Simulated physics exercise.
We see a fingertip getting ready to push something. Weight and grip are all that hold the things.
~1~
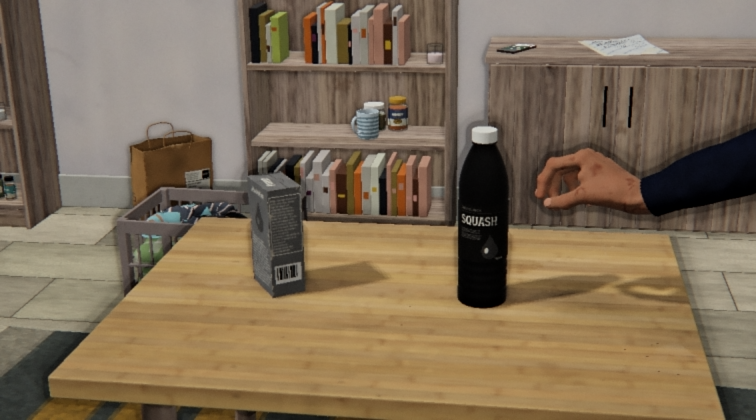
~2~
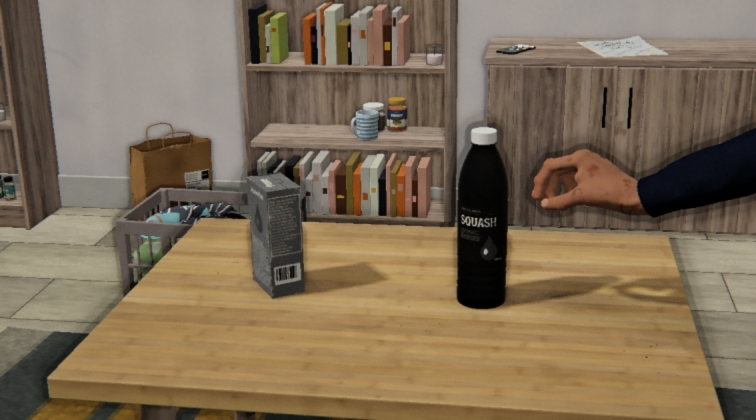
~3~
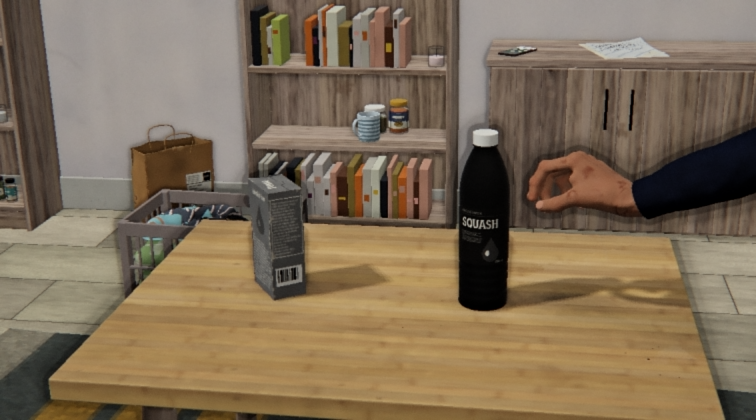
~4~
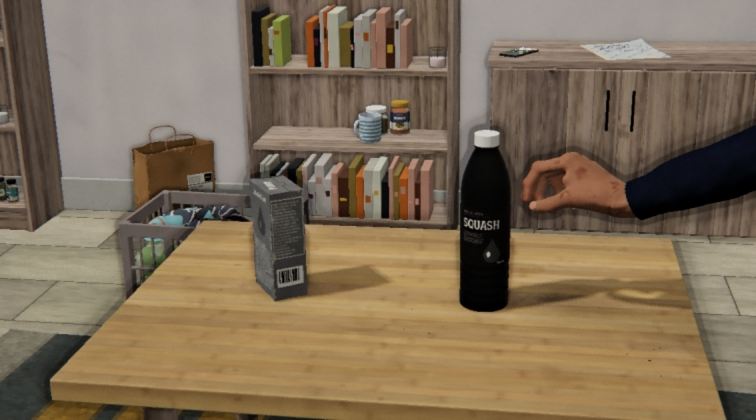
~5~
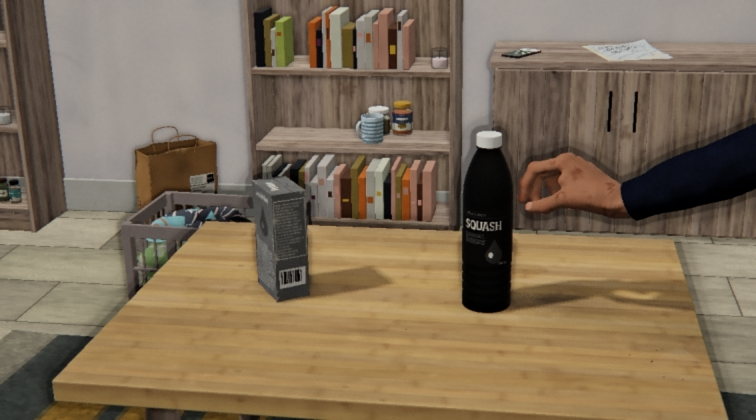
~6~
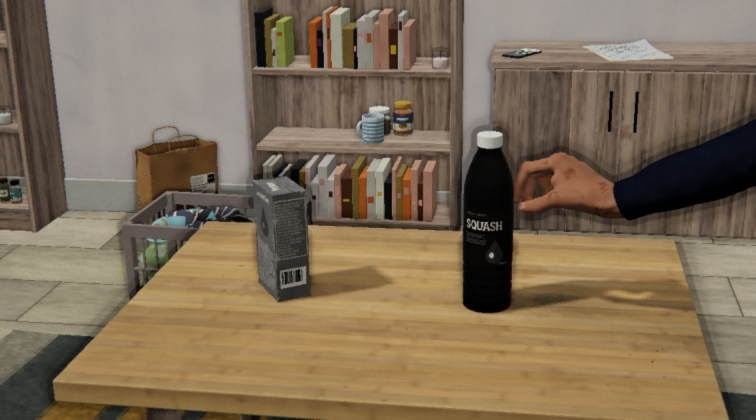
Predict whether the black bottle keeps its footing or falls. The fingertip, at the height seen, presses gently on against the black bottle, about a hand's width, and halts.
I'd say it overbalances on that push.
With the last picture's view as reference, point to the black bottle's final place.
The object ends up somewhere near (371, 275).
Then, 0.80 s later than the last frame, black bottle tilted by 24° near (451, 217).
Then, 1.10 s later than the last frame, black bottle on its side near (384, 259).
Then, 1.40 s later than the last frame, black bottle on its side near (371, 276).
When it is over, lying over on the table, black bottle. End places, in pixels of the last picture, black bottle near (371, 275).
